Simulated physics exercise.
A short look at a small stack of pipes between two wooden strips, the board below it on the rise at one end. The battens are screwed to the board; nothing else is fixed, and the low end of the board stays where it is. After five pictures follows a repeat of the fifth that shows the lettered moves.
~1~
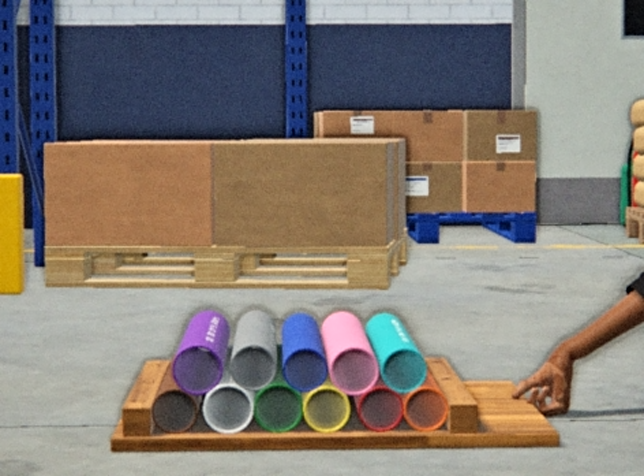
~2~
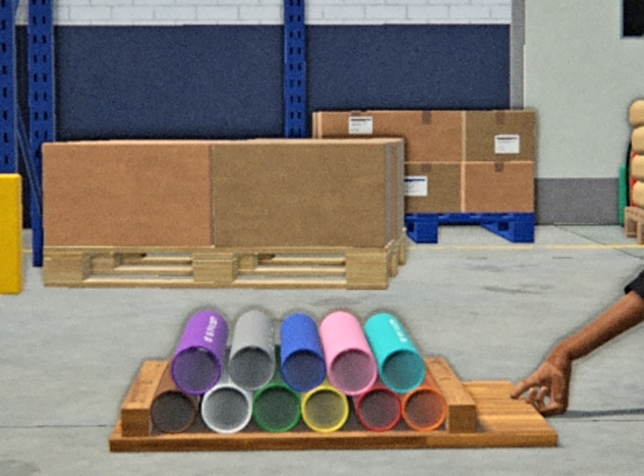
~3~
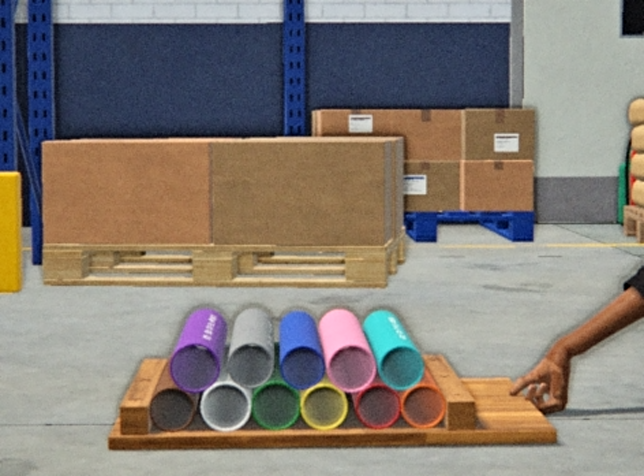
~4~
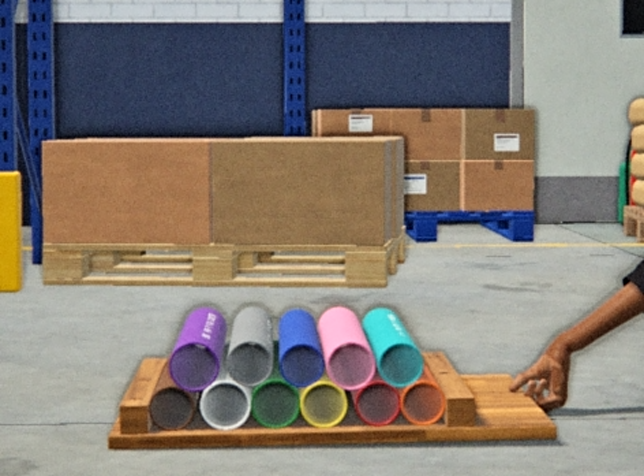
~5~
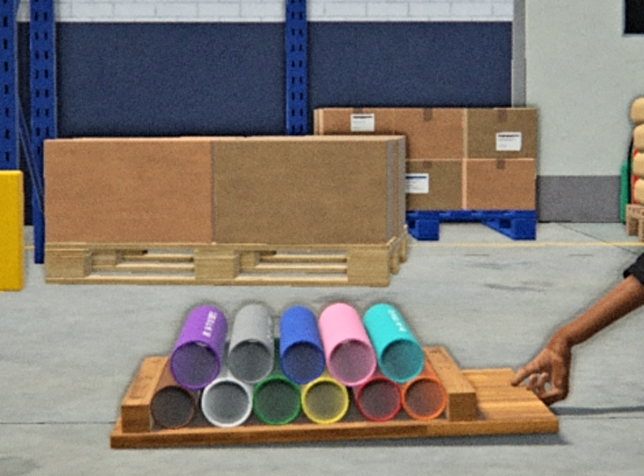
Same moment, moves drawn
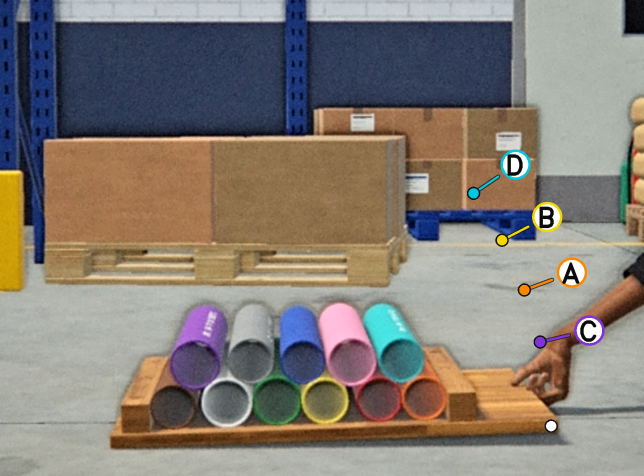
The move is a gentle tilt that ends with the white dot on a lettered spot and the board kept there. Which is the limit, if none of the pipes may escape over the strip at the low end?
No higher than A.
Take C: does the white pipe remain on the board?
The white pipe: Yes.
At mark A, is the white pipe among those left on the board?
The white pipe: Yes.
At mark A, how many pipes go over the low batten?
At A the number is none.
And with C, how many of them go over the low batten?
At C the number is none.
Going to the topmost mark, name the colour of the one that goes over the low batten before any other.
The purple one.
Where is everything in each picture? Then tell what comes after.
White pipe (229, 409); green pipe (278, 408); yellow pipe (327, 410), in the first frame.
Yellow pipe (325, 410); red pipe (379, 409), in the second frame.
Board (328, 397); red pipe (379, 406); orange pipe (423, 407); grey pipe (251, 366), in the third frame.
Board (328, 395); brown pipe (172, 409); white pipe (226, 405), in the fourth frame.
Board (329, 392); brown pipe (173, 407); white pipe (227, 403), in the fifth frame.
On the copy, A at (524, 290); B at (502, 240); C at (540, 342); D at (474, 194); the white dot at (551, 426).
On A. First, board at 14°.
Then, board at 20°.
Finally, board at 20°, none over the low batten.
By contrast, B one over the low batten (purple); C none over the low batten; D five over the low batten.
